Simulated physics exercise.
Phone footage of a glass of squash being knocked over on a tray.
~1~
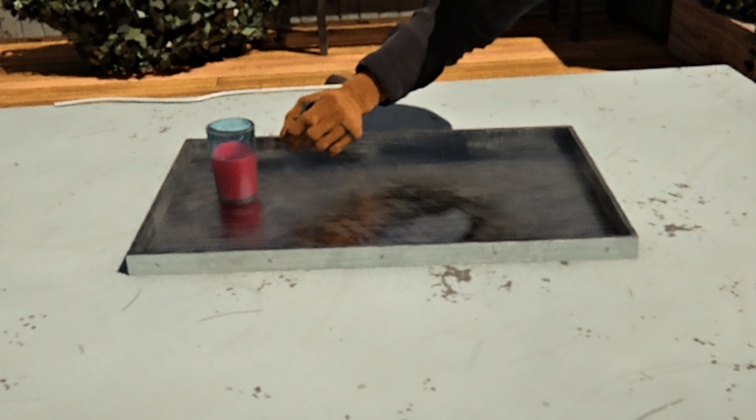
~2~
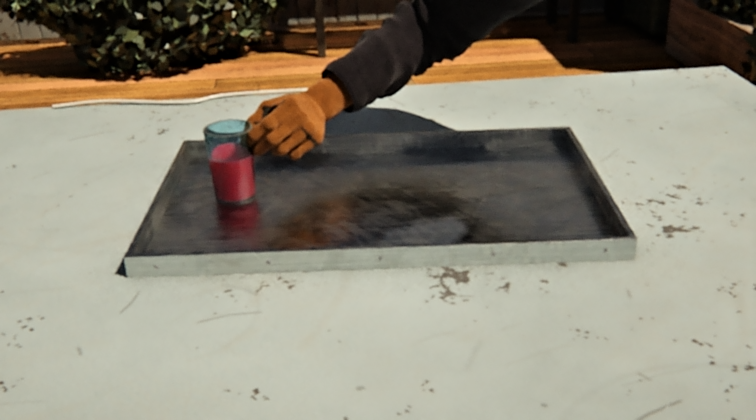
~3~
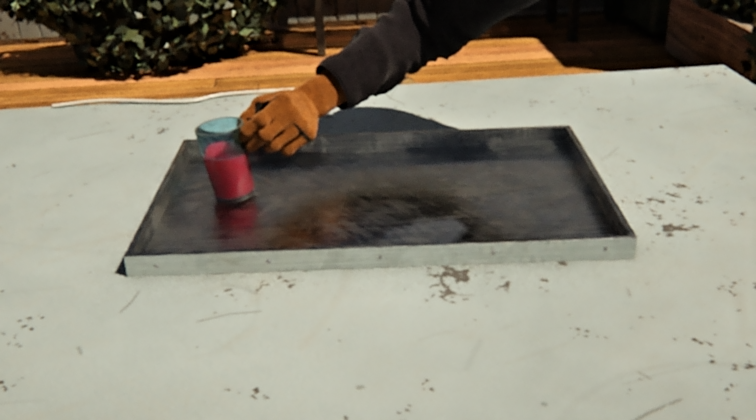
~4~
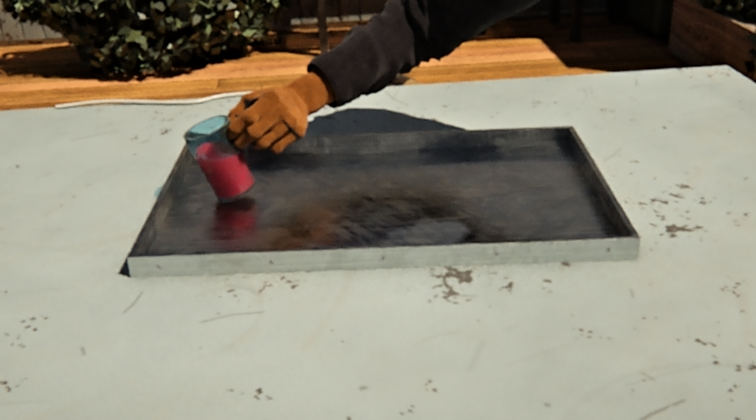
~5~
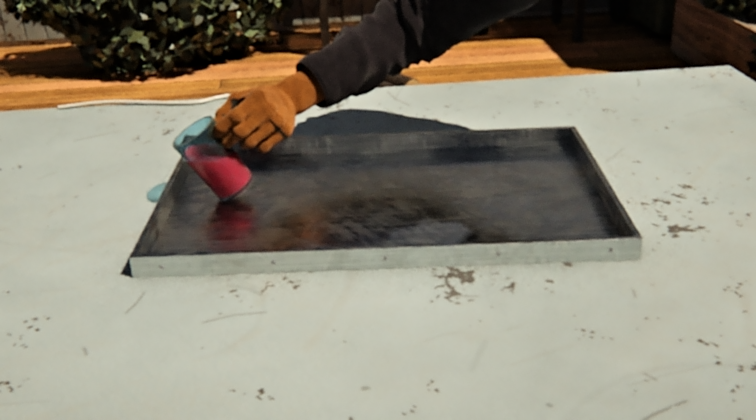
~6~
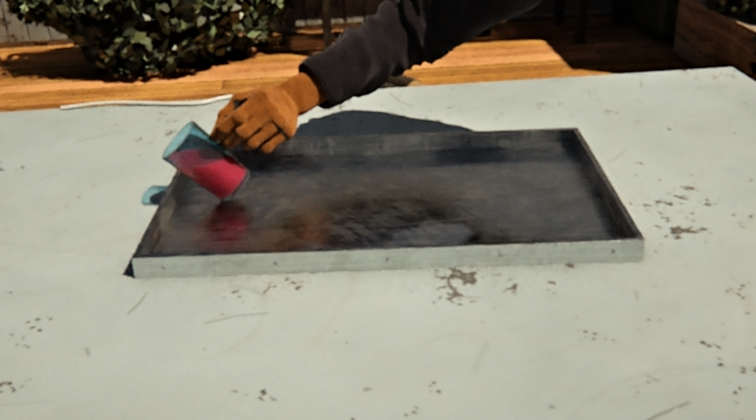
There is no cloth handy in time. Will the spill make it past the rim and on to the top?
Yes, not contained.
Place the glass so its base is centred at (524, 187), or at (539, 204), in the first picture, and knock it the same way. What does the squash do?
One: It is held by the rim. Two: It keeps within the tray.
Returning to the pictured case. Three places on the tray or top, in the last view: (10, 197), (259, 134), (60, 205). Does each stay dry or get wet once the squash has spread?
I'd call the first one covered, the middle one safe and the final one covered.
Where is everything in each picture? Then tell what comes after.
In the first picture, it stands upright; glass (234, 159) about two thirds full; tray (394, 243).
The second picture shows fingers against its side; glass about two thirds full, surface at (231, 154).
The third picture shows fingers against its side; glass (227, 159) about two thirds full.
The fourth picture shows fingers against its side; glass about two thirds full, surface at (218, 152); tray (395, 244).
The fifth picture shows fingers against its side; glass (214, 158) tipped 30°.
In the sixth picture, it is falling; glass (205, 162) tipped 45°.
A moment on, the glass lies across the rim; the puddle covers about as much as a plate; it spreads outside the tray.
Further on, the puddle covers about as much as a tray; it spreads outside the tray.
When it is over, the puddle covers about as much as a tray; it spreads outside the tray.
